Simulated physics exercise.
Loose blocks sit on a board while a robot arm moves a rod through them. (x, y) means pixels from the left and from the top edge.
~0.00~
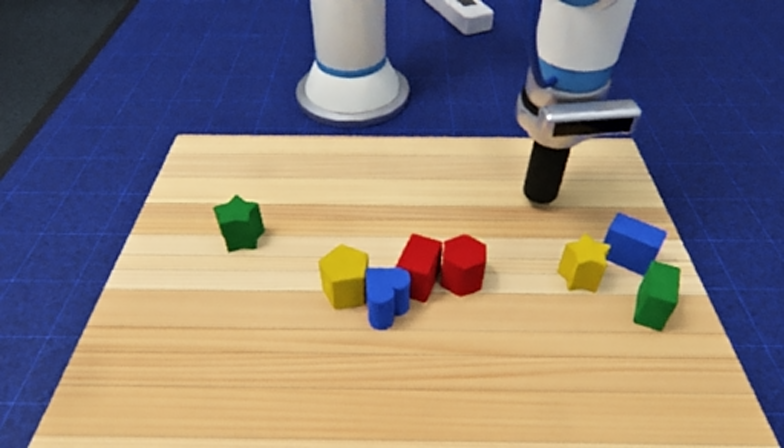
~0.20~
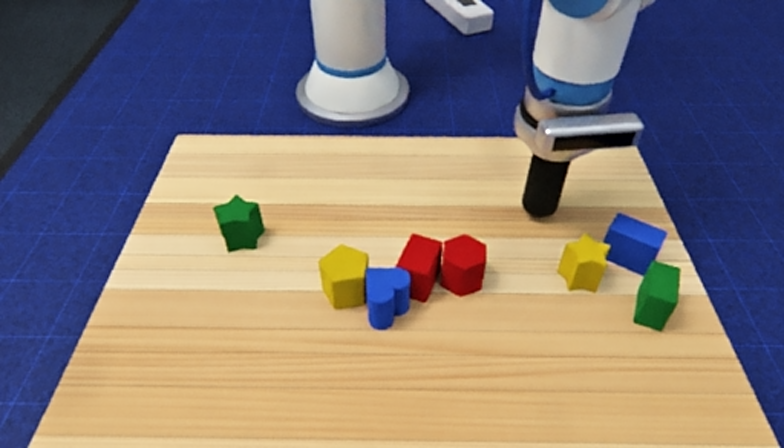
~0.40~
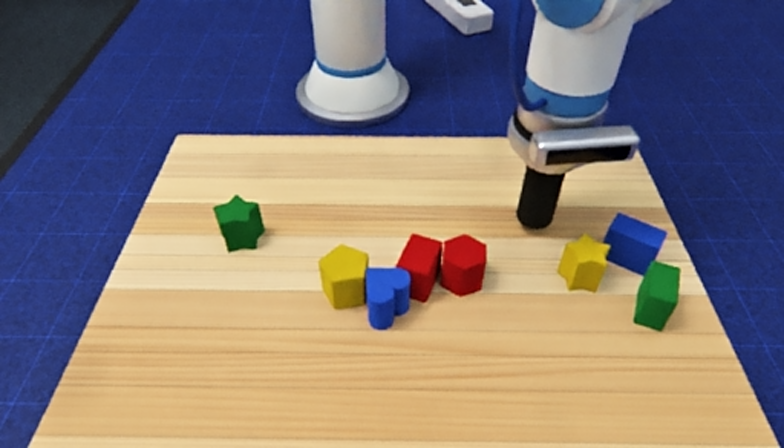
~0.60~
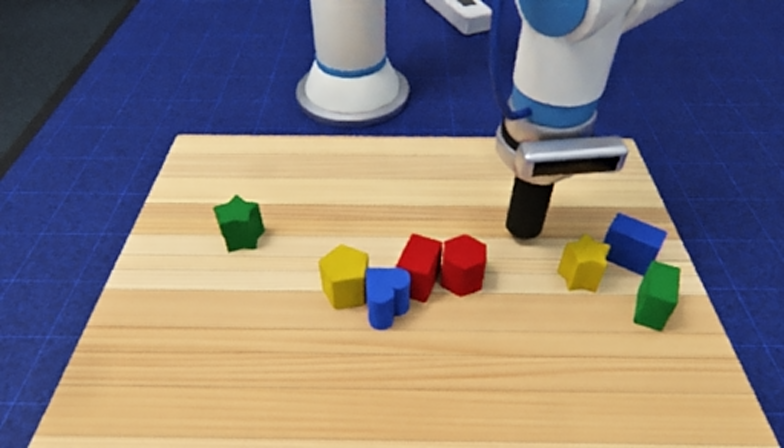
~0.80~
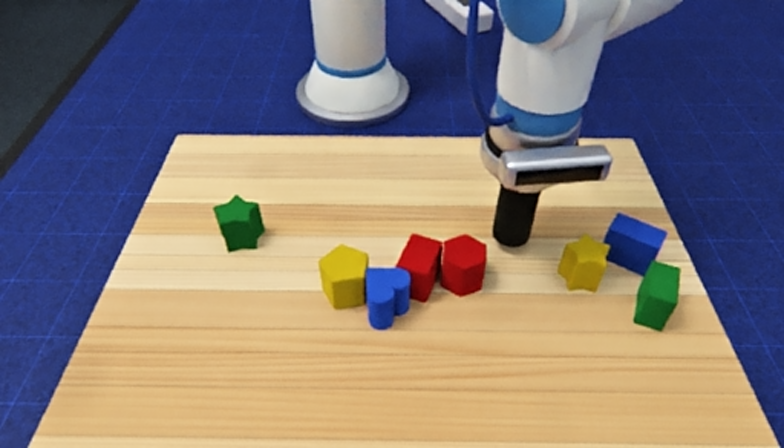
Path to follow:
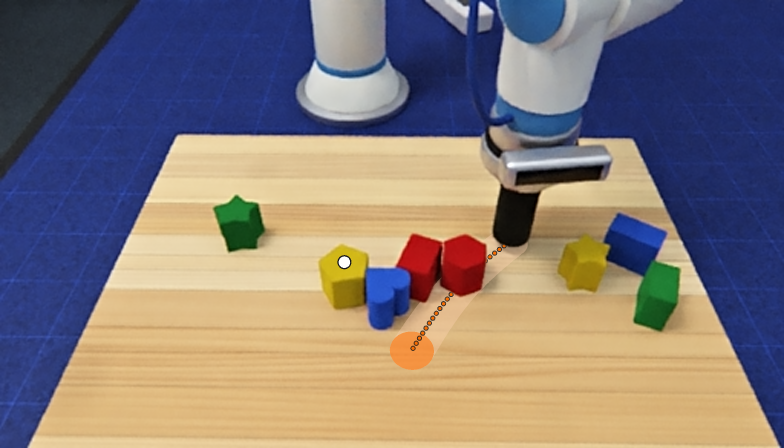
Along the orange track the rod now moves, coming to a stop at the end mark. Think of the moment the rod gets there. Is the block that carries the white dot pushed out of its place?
Final answer: No.
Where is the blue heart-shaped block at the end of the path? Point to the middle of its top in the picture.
The point I'd pick in the picture is (357, 297).
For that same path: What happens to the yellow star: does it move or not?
Once the path is done, it remains where it sat before.
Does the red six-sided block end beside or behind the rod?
The answer is no.
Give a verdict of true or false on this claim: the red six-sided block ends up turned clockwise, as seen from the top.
That statement is accurate.
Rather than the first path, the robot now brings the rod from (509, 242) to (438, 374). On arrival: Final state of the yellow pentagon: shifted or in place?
That block is not shifted.
Drawn move, from (509, 242) over (457, 287) to (412, 350); the dot is on the yellow pentagon.
What follows on the original path. One third of the way, rod (475, 263); red rectangular block (412, 252); red six-sided block (449, 263), turned 15° clockwise.
Two thirds of the way, rod (442, 298); blue heart-shaped block (366, 293), turned 55° clockwise; red rectangular block (405, 251); red six-sided block (414, 304).
At the end, rod (412, 342); yellow pentagon still; blue heart-shaped block (357, 297), turned 95° clockwise; red rectangular block (405, 251); red six-sided block (373, 347), turned 30° clockwise; yellow star still.
